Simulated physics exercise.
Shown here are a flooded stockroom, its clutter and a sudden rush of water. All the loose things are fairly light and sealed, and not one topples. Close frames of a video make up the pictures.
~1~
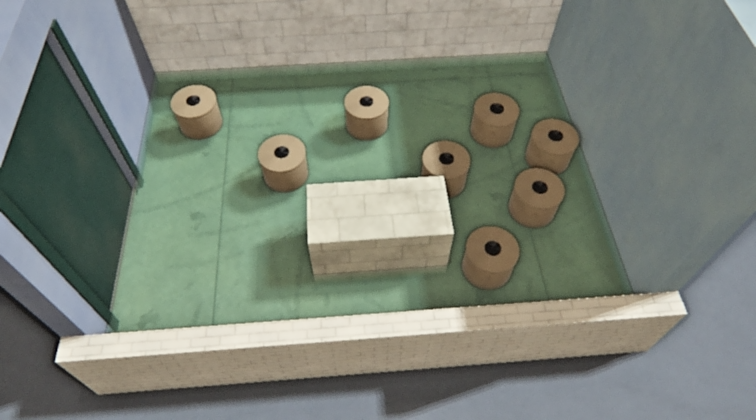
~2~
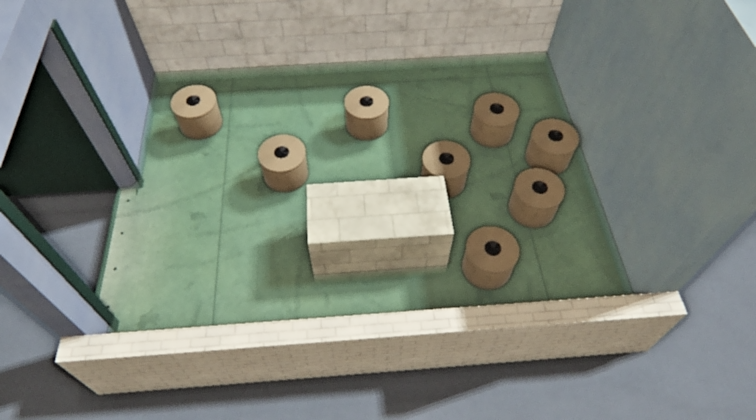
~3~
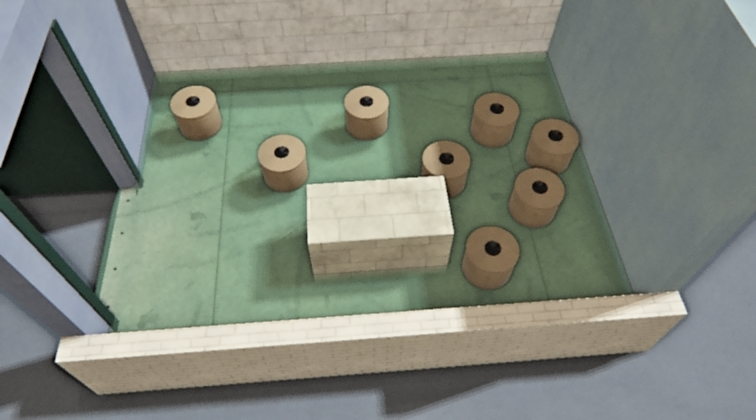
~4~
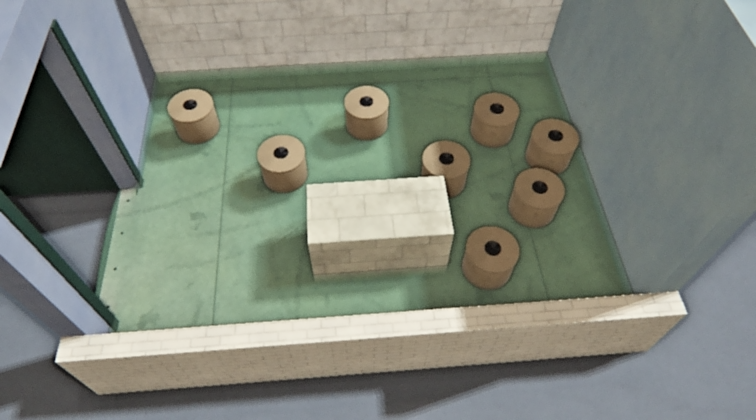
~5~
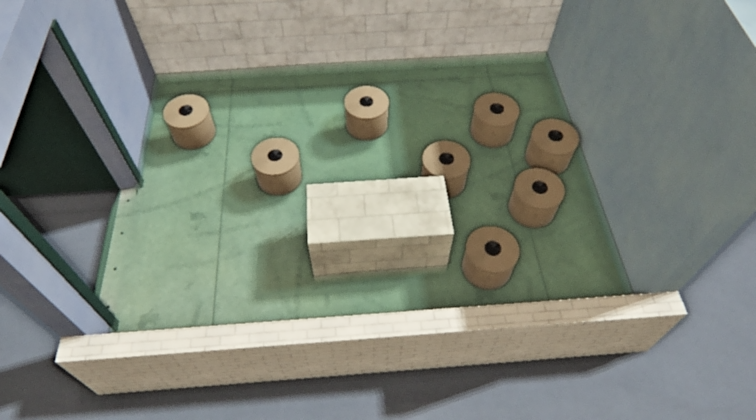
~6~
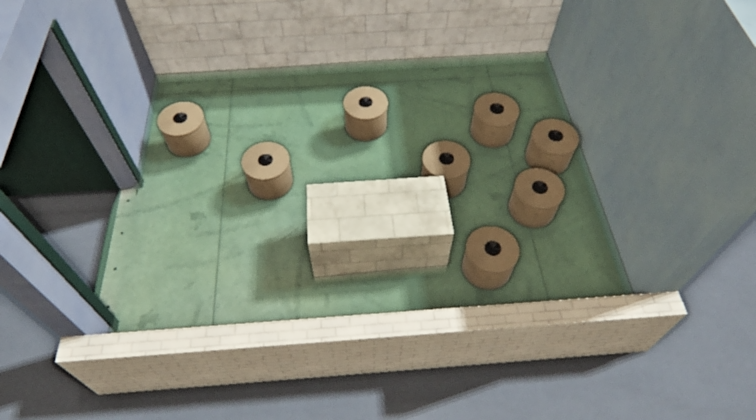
We see tan round tubs on a green floor around a pale brick block in a walled room; the dark green door at left opens, then the two leftmost tubs drift slightly left and toward the front while the others barely move.
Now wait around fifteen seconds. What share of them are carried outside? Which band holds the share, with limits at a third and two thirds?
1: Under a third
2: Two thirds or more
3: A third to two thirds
(3) A third to two thirds.
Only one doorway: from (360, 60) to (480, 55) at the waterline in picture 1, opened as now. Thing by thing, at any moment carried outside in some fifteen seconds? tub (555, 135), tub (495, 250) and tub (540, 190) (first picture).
Escapes, remains, escapes.
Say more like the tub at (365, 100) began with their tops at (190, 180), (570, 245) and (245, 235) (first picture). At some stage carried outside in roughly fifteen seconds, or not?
Going one by one, I'd say it leaves, then it doesn't leave, then it leaves.
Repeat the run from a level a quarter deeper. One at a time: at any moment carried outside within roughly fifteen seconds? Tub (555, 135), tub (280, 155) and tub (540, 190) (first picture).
The first remains in the room, the next exits, the last remains in the room.
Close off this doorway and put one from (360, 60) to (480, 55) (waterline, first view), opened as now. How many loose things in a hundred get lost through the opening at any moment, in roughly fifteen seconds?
90 %.
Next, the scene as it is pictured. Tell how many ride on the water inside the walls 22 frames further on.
Tally at that point: 6.
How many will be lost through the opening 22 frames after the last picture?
I make it 2.
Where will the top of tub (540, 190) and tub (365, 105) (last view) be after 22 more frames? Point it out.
(507, 209) and (105, 209), approximately.
A moment on, 0 of 8 are out; 8 afloat.
Next, 2 of 8 are out; 6 afloat.
Later, 2 of 8 are out; 6 afloat.
In the end, 3 of 8 are out; 5 afloat.
